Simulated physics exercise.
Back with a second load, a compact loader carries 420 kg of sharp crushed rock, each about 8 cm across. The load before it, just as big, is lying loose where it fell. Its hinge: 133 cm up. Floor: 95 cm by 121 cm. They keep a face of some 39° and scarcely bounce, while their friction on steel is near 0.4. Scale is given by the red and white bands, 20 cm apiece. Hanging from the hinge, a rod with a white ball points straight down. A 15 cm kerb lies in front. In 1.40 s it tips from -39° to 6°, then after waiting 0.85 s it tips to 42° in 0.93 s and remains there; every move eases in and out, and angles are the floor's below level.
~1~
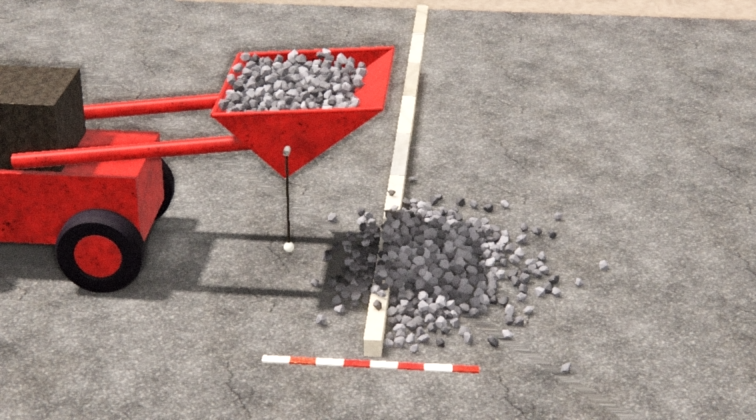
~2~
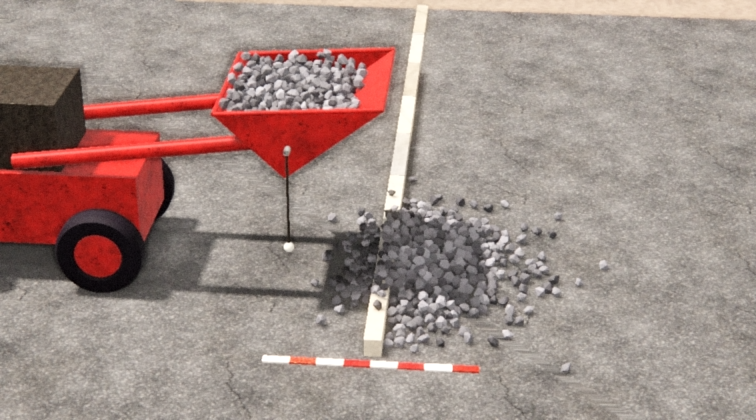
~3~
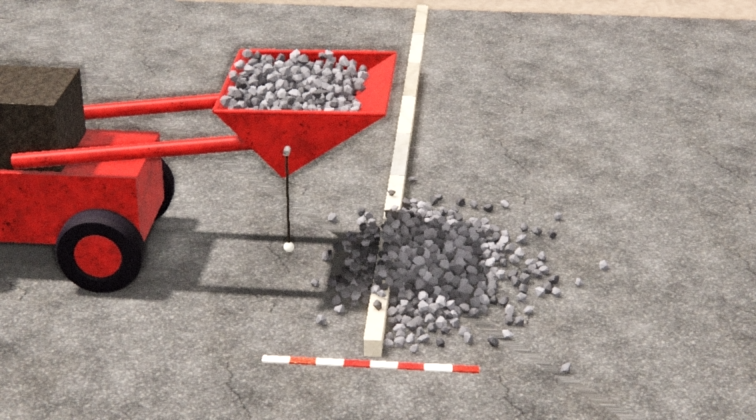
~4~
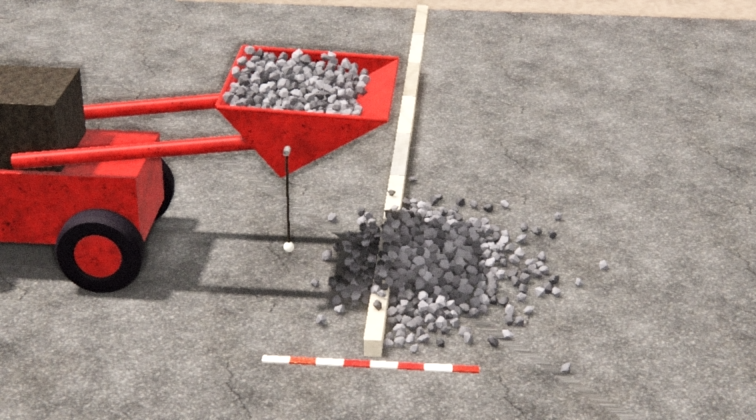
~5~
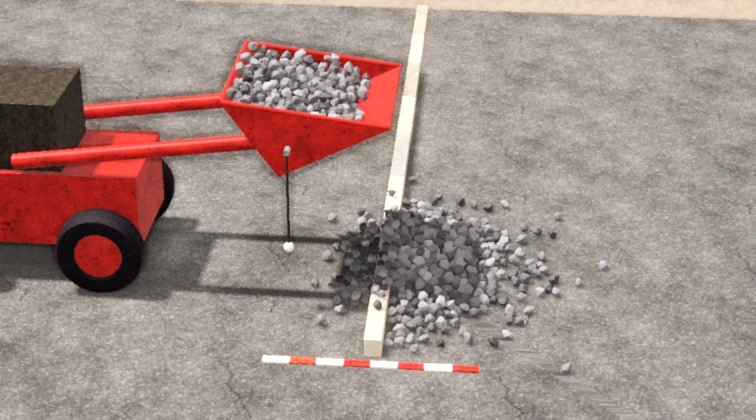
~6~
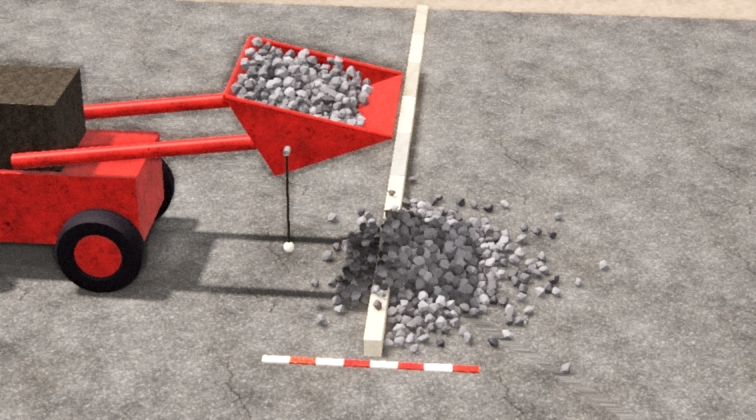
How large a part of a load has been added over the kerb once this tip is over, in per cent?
Around 63 per cent is added.
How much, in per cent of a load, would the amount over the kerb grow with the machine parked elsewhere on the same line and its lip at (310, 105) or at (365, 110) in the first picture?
I'd say close to 0 per cent for one and close to 35 per cent for the other, in that order.
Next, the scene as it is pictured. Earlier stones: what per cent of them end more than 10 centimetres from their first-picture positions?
Roughly 10 % of them.
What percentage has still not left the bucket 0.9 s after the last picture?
That works out to about 100 %.
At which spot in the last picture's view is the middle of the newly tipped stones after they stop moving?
Their middle rests near (409, 246).
Then, 0.5 s after the last picture the floor is at -1°; in per cent of one load, 100 in the bucket, 16 on this side of the kerb, 84 over the kerb; the foremost stones are at (565, 276).
Then, 0.9 s after the last picture the floor is at 6°; in per cent of one load, 100 in the bucket, 16 on this side of the kerb, 84 over the kerb; the foremost stones are at (565, 276).
Then, 3.0 s after the last picture the floor is at 42°; in per cent of one load, 10 in the bucket, 60 on this side of the kerb, 131 over the kerb; the foremost stones are at (565, 276).
Then, 5.8 s after the last picture the floor is at 42°; in per cent of one load, 0 in the bucket, 53 on this side of the kerb, 147 over the kerb; the foremost stones are at (565, 272). Net gain over the kerb, 63.
